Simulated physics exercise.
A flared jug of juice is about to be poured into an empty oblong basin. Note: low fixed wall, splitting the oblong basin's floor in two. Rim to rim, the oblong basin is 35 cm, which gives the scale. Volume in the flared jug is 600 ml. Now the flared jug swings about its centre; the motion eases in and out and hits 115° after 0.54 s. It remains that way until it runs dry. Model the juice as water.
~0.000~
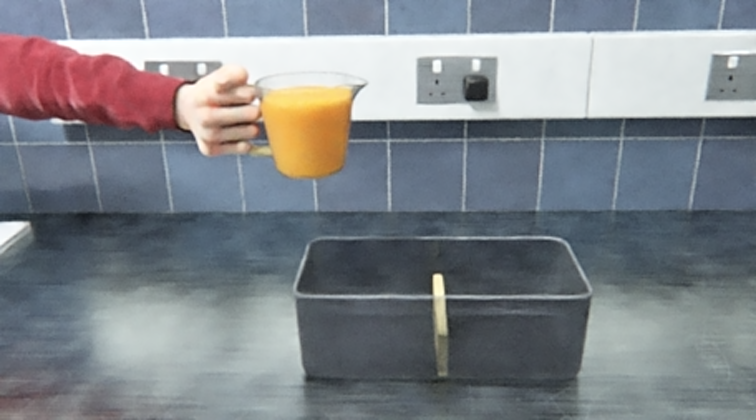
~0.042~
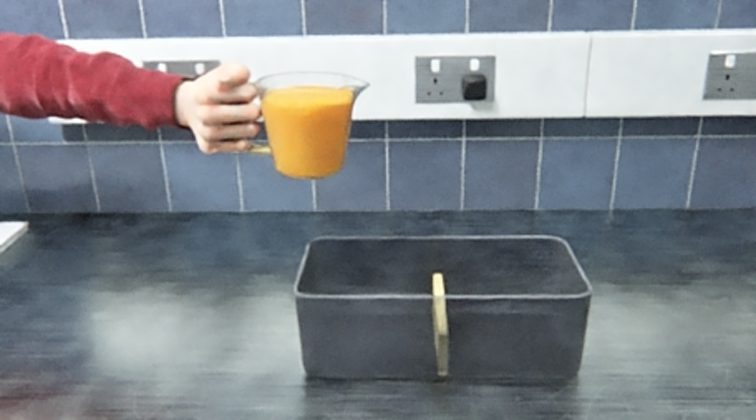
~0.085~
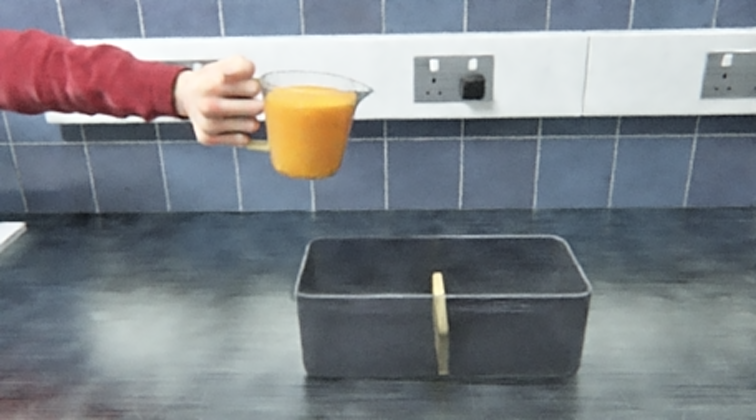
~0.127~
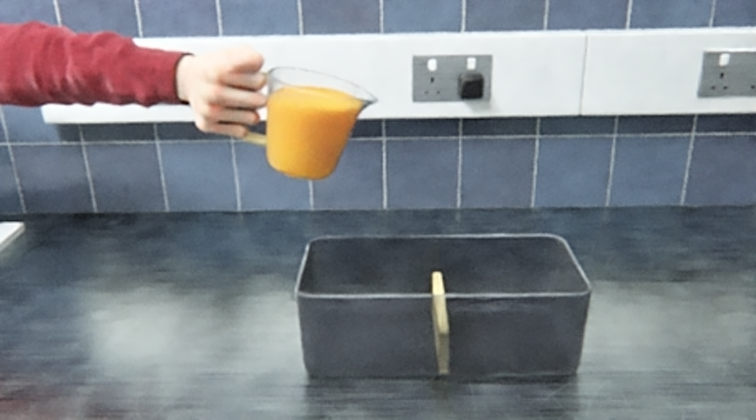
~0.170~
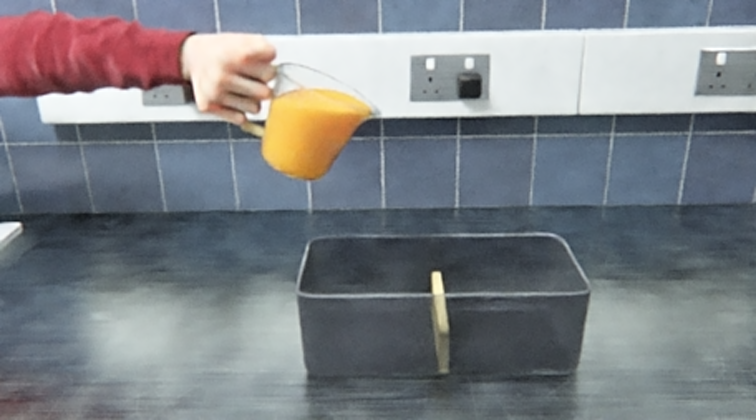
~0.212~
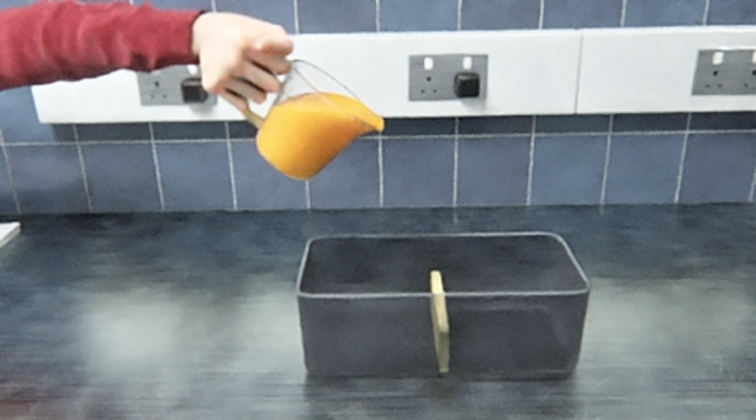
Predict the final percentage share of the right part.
Right part: About 11 %.
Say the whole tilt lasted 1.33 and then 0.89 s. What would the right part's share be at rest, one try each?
Result: 25 per cent, then 15 per cent.
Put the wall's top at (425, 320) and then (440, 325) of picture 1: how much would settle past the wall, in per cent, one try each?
Around 35 and 25 percent, in that order.
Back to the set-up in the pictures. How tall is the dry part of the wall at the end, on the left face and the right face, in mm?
I'd say some 40 mm on the left and some 56 mm on the right.
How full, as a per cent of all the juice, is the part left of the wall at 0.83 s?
I'd put it at close to 78 %.
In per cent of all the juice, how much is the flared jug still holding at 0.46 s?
Around 32 in a hundred.
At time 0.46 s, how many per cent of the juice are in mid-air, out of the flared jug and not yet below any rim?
Near 42 per cent at that time.
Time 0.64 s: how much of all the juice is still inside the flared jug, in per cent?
2 in a hundred, give or take.
After 0.46 s the tilt is 109° and 31 per cent is still to pour, 23 is left of the wall and 5 right of it.
After 0.64 s the tilt is 115° and 2 per cent is still to pour, 81 is left of the wall and 7 right of it.
After 0.83 s the tilt is 115° and 0 per cent is still to pour, 79 is left of the wall and 10 right of it.
After 1.04 s the tilt is 115° and 0 per cent is still to pour, 80 is left of the wall and 11 right of it.
In the end 80 per cent lies left of the wall, 11 right of it and 9 outside.
